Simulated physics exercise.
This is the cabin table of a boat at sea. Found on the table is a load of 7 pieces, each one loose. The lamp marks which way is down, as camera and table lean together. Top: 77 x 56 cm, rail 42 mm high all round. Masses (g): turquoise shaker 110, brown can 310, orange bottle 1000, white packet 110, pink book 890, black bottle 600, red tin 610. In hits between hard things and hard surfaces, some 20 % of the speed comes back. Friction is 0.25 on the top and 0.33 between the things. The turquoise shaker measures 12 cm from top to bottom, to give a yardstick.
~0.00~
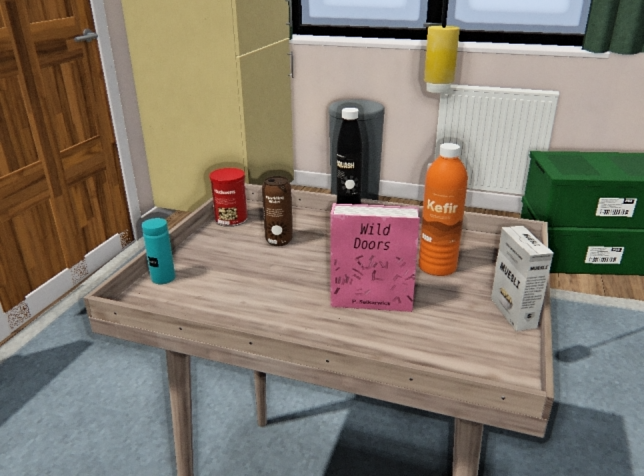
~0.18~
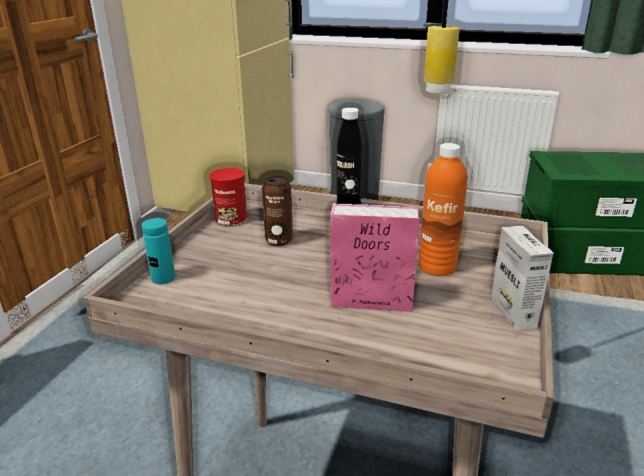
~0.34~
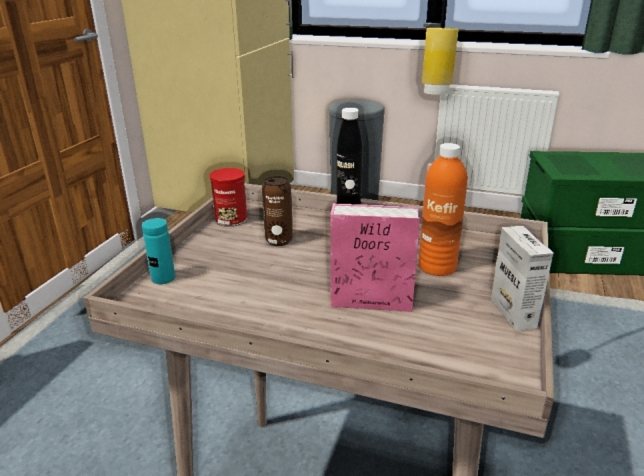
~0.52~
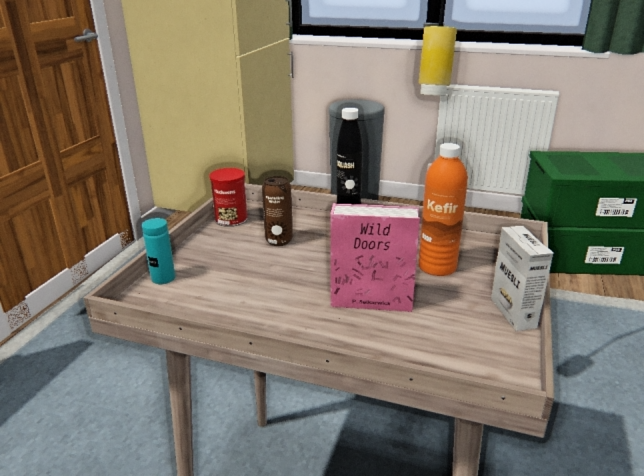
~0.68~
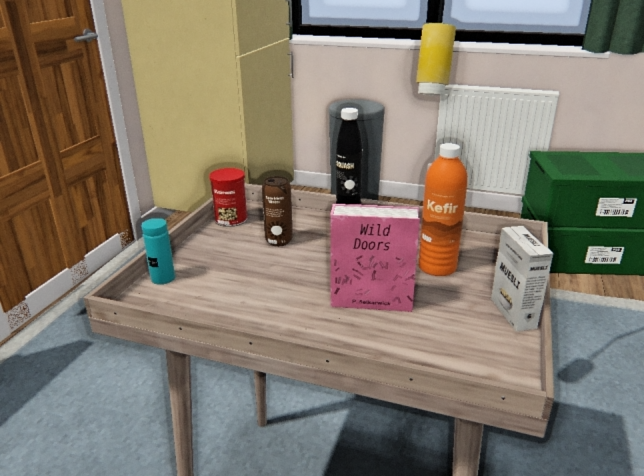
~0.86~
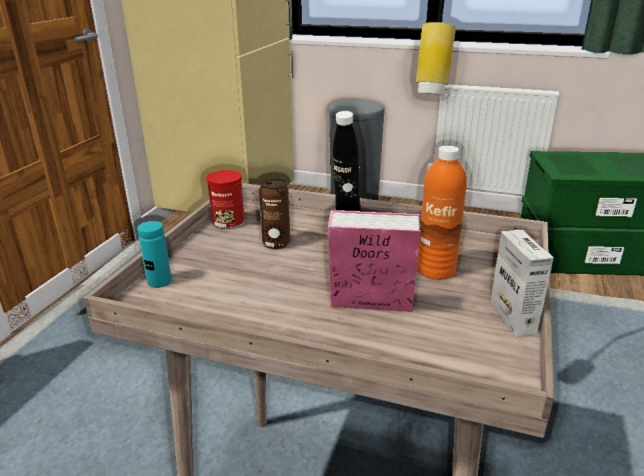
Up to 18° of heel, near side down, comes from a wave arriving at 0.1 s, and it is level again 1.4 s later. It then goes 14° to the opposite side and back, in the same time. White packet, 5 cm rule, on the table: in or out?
Most likely it ends up displaced.
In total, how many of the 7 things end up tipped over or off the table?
2.
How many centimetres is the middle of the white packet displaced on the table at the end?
About 8 cm.
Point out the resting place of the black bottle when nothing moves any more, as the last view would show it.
Near (311, 262).
After 1.06 s, heel 13°, near side down; white packet moved 6 cm near (519, 294); pink book on its side; black bottle 53° off its base.
After 1.16 s, heel 9°, near side down; white packet moved 7 cm near (518, 300); black bottle on its side; pink book on its side.
After 1.46 s, boat level; white packet moved 8 cm near (518, 303); pink book 75° off its base; black bottle on its side.
In the end (3.4 s), toppled on the table, pink book and black bottle; not toppled but over 5 cm from the start, turquoise shaker, brown can, orange bottle, white packet and red tin. At the end, from the last picture's camera, white packet near (518, 302).
